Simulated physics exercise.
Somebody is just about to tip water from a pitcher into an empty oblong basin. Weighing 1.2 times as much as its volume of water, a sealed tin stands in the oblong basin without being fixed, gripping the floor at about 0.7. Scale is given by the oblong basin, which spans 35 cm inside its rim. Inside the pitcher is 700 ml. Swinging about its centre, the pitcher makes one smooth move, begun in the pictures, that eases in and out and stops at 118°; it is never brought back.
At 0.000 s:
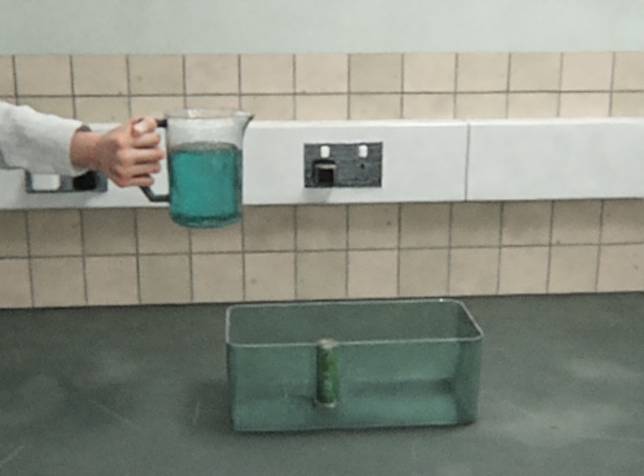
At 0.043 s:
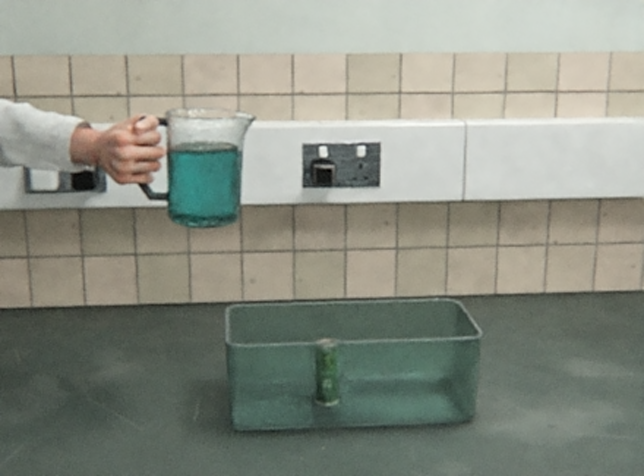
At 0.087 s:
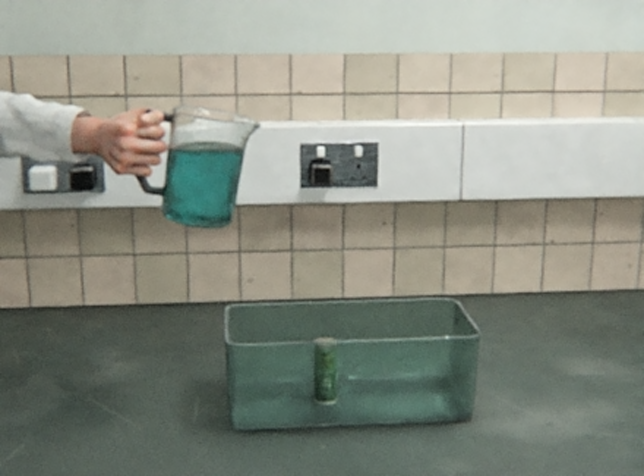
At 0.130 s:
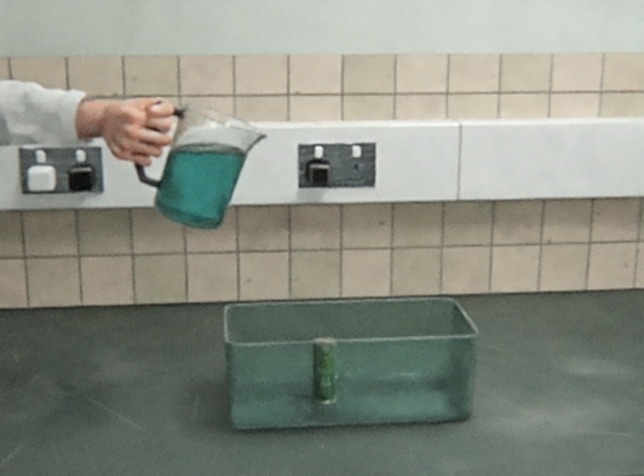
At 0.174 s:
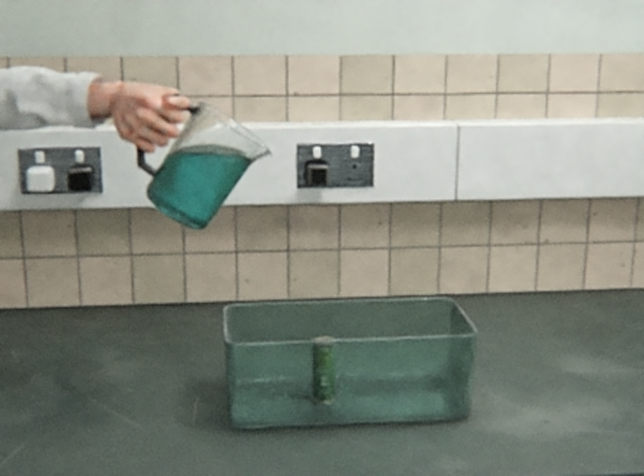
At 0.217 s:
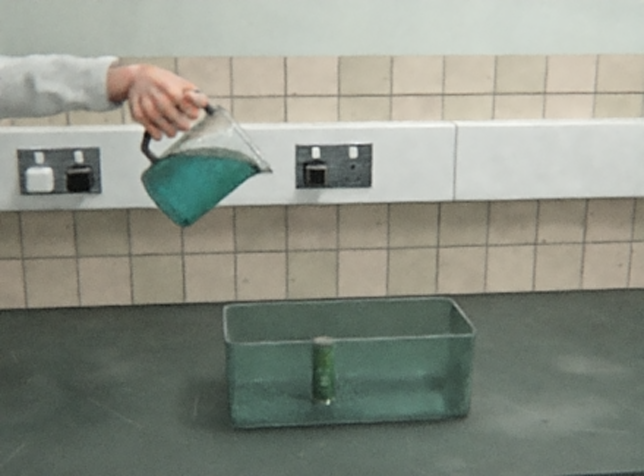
A hand tilting a glass pitcher of blue-green liquid rightward above an oblong basin with a small green tin inside.
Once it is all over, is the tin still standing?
No. It fails to stay erect.
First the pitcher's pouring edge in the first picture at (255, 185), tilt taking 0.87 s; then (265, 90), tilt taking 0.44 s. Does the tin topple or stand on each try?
The tin overturns the first time and stays vertical the second time.
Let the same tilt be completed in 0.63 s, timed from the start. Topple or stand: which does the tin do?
In that case the tin overturns.
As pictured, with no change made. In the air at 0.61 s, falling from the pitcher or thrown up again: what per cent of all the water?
28 in a hundred, give or take.
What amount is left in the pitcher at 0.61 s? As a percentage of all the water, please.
10 %.
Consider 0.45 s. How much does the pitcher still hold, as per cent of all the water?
I reckon about 54 in a hundred is still held.
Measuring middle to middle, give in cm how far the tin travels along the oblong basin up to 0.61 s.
3 cm, roughly.
After 0.45 s the tilt is 117° and 54 per cent is still to pour; the tin stands where it began.
After 0.61 s the tilt is 118° and 10 per cent is still to pour; the tin stands 3 cm from where it began.
After 0.79 s the tilt is 118° and 1 per cent is still to pour; the tin lies on its side.
After 0.98 s the tilt is 118° and 0 per cent is still to pour; the tin lies on its side.
In the end the tin lies on its side.
